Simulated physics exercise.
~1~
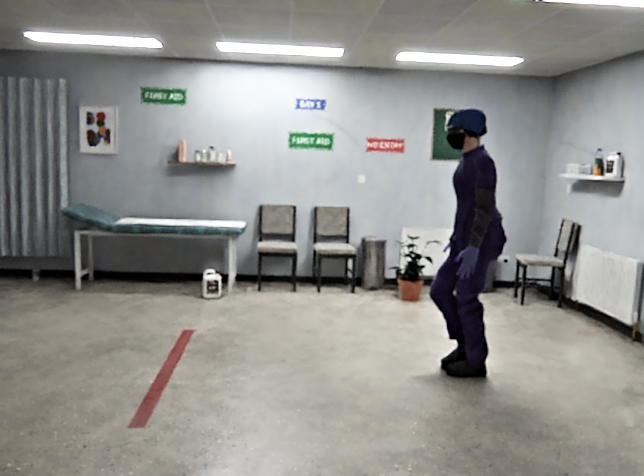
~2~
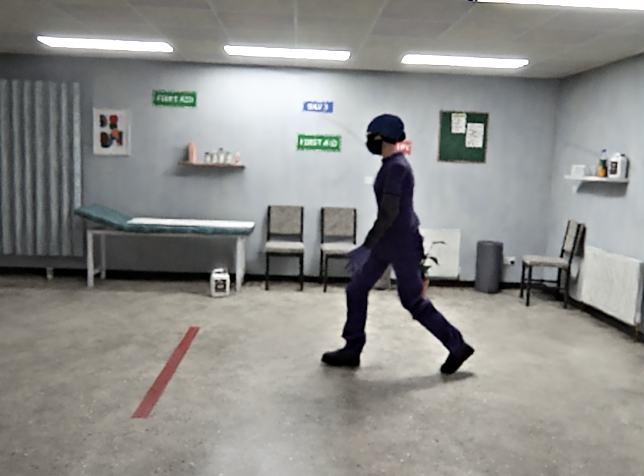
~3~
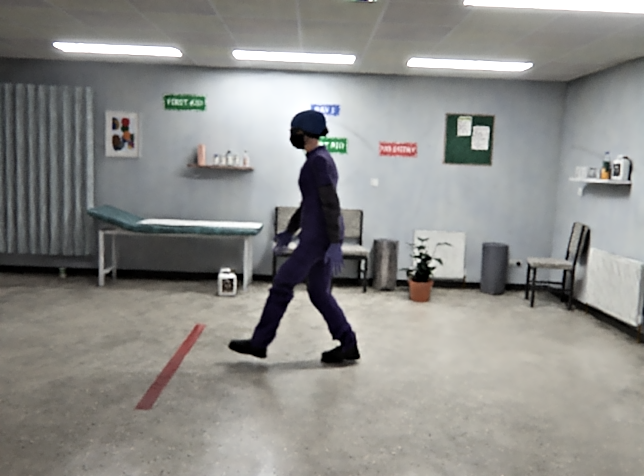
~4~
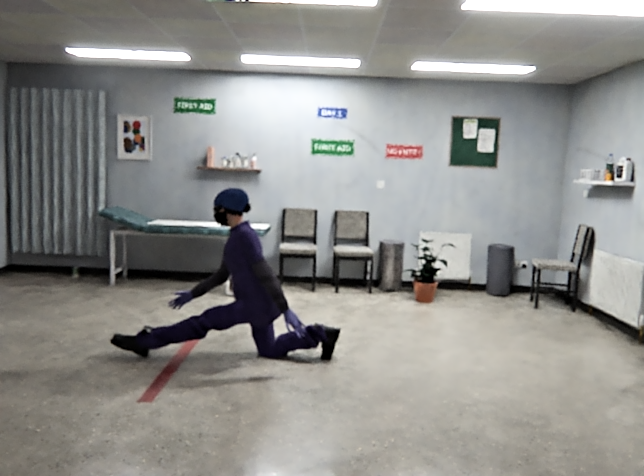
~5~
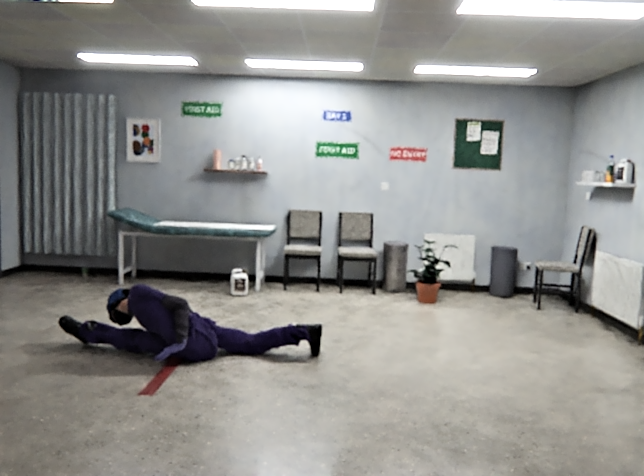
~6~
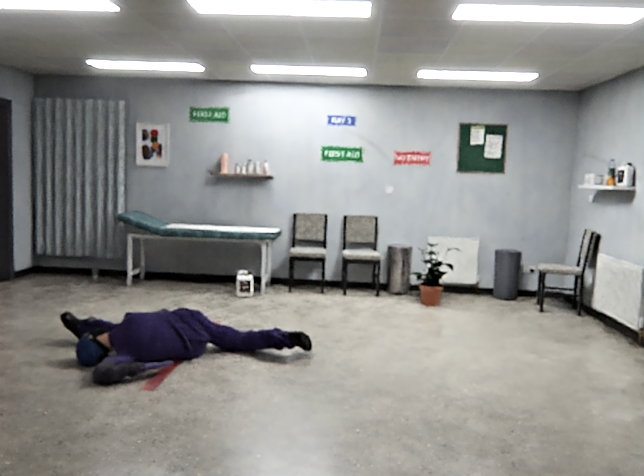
The clip opens on a first-aid room with a treatment couch, chairs and a potted plant, where a person in dark purple clothes, a blue cap and a dark face mask strides left, empty-handed, toward a strip of red tape on the floor. The camera drifts slightly sideways. Nearing the tape, the person drops low, the front leg stretching out over it and the rear knee bent on the floor. The legs spread into a long split as the torso folds forward and down. Finally the person lies slumped on the floor, head and chest across the tape, one leg trailing right.
